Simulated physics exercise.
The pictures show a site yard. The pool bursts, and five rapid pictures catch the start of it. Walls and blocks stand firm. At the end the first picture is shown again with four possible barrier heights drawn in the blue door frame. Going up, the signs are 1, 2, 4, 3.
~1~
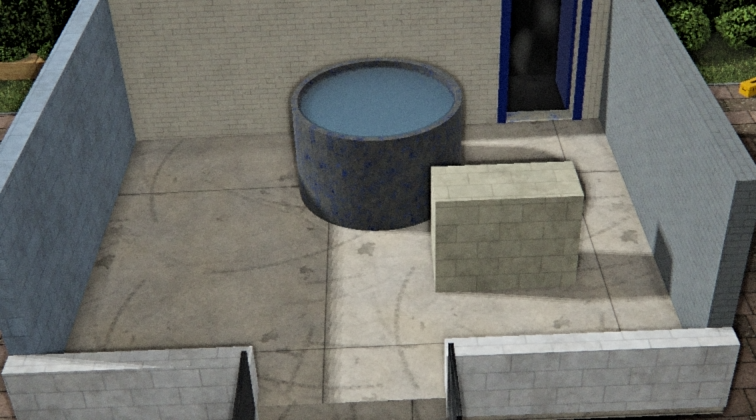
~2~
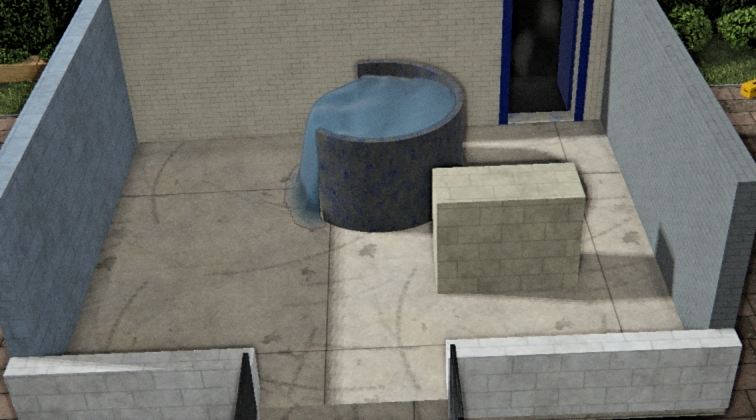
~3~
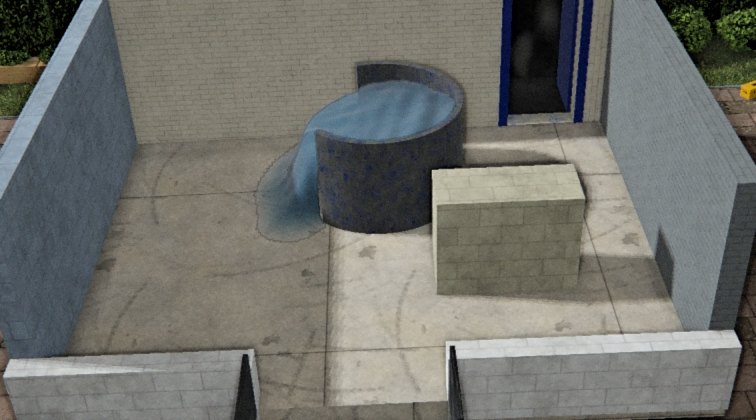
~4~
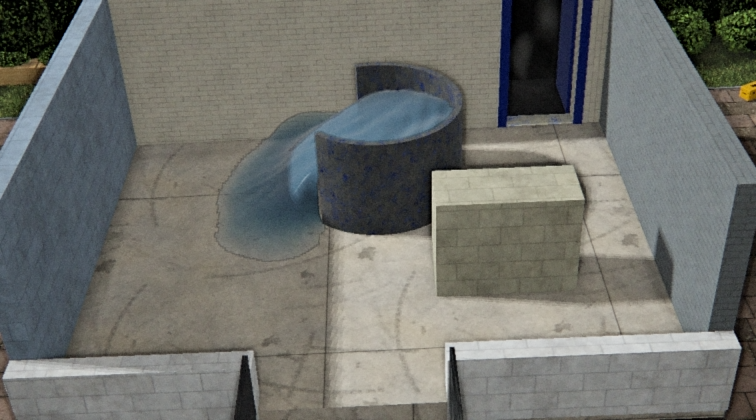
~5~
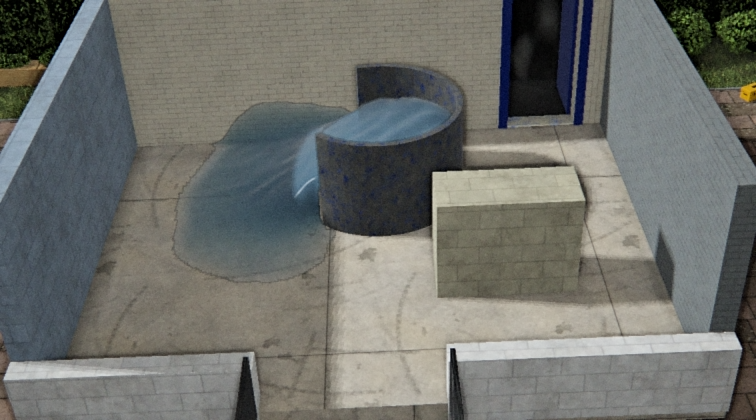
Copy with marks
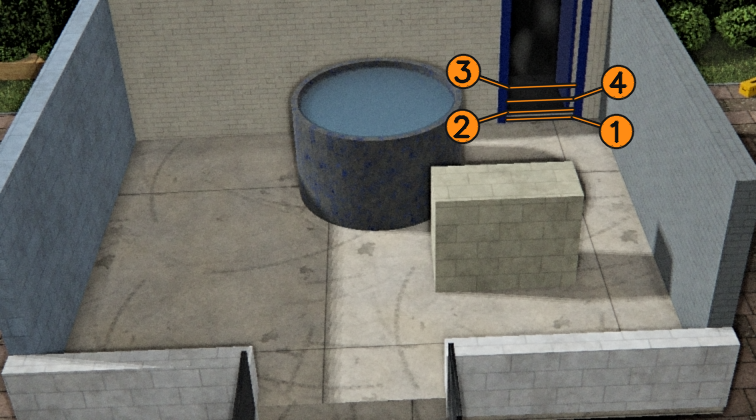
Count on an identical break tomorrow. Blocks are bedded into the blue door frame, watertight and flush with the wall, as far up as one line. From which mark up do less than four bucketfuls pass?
Choose 2.
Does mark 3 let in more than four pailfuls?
No, that is safe.
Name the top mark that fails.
Mark 1.
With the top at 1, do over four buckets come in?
Yes.
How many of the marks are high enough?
Three.
In orange, 1 at (539, 118); 2 at (540, 111); 3 at (541, 86); 4 at (540, 100); from the bottom up 1, 2, 4, 3.
If 1 is chosen, about 11 bucketfuls get in.
If 2 is chosen, a splash gets over, under a bucket.
If 3 is chosen, nothing gets over.
If 4 is chosen, nothing gets over.
